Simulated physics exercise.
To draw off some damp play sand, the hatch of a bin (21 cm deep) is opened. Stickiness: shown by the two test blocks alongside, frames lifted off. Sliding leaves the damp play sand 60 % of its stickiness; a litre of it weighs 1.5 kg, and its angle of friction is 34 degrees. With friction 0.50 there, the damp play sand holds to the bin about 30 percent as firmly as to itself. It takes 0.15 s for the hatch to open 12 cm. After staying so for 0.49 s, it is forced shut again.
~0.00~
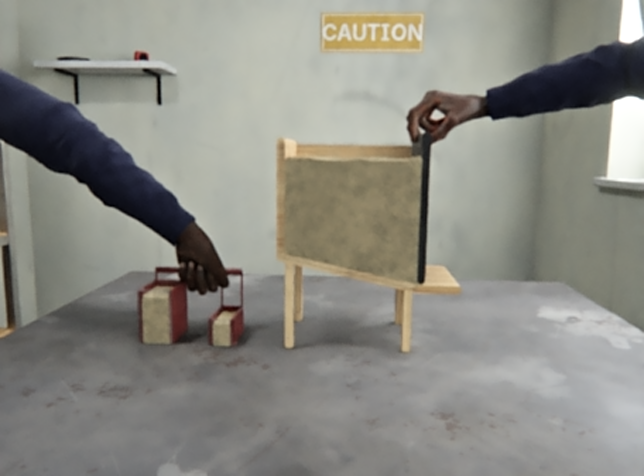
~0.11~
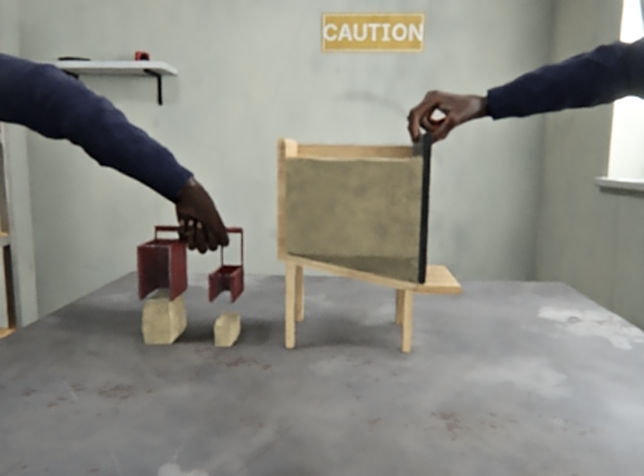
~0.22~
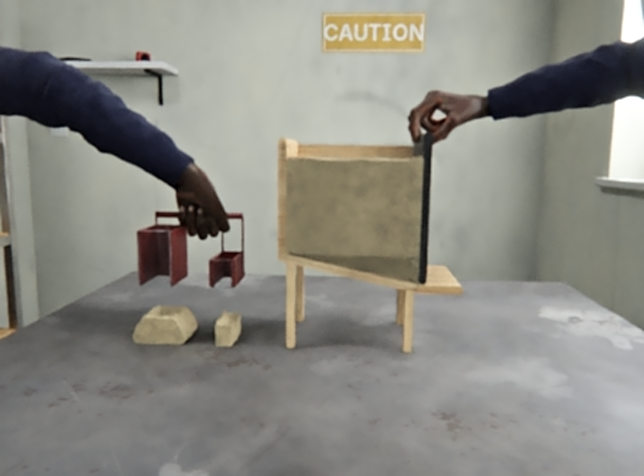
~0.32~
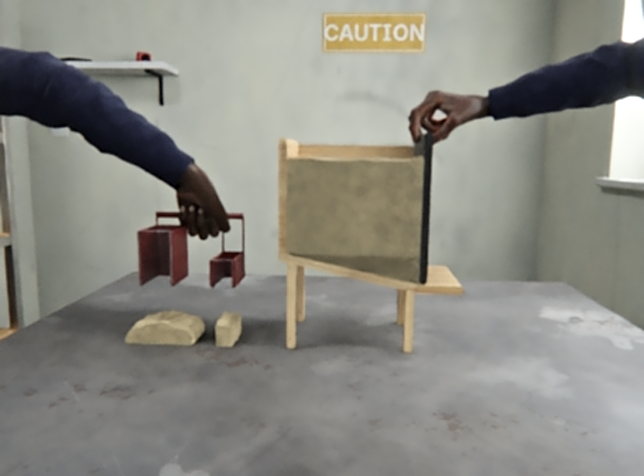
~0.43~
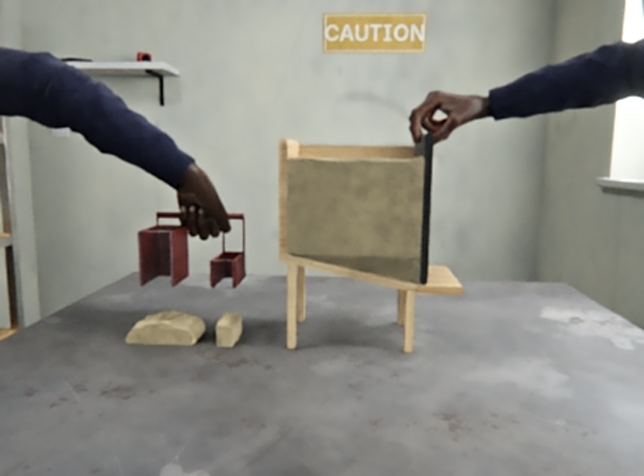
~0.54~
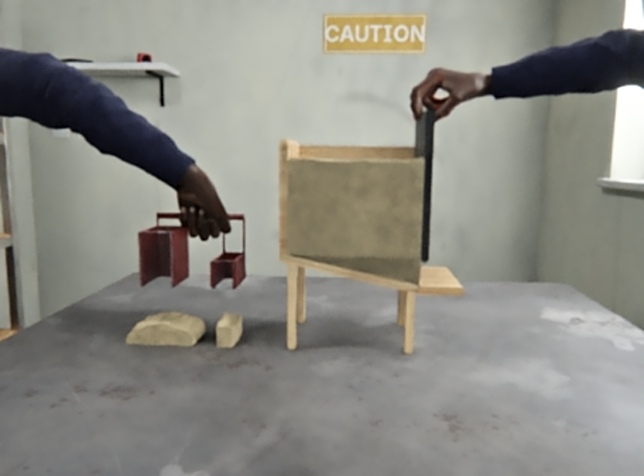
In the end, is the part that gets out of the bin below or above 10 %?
The escaping part ends beyond 10 percent.
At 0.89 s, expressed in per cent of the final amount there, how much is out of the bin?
Roughly 50 per cent.
After 0.70 s, the hatch is 12 cm open and 0 % is out.
After 0.89 s, the hatch is 12 cm open and 11 % is out.
After 1.08 s, the hatch is 12 cm open and 17 % is out.
After 1.28 s, the hatch is 2.7 cm open and 22 % is out.
After 1.77 s, the hatch is shut and 23 % is out.
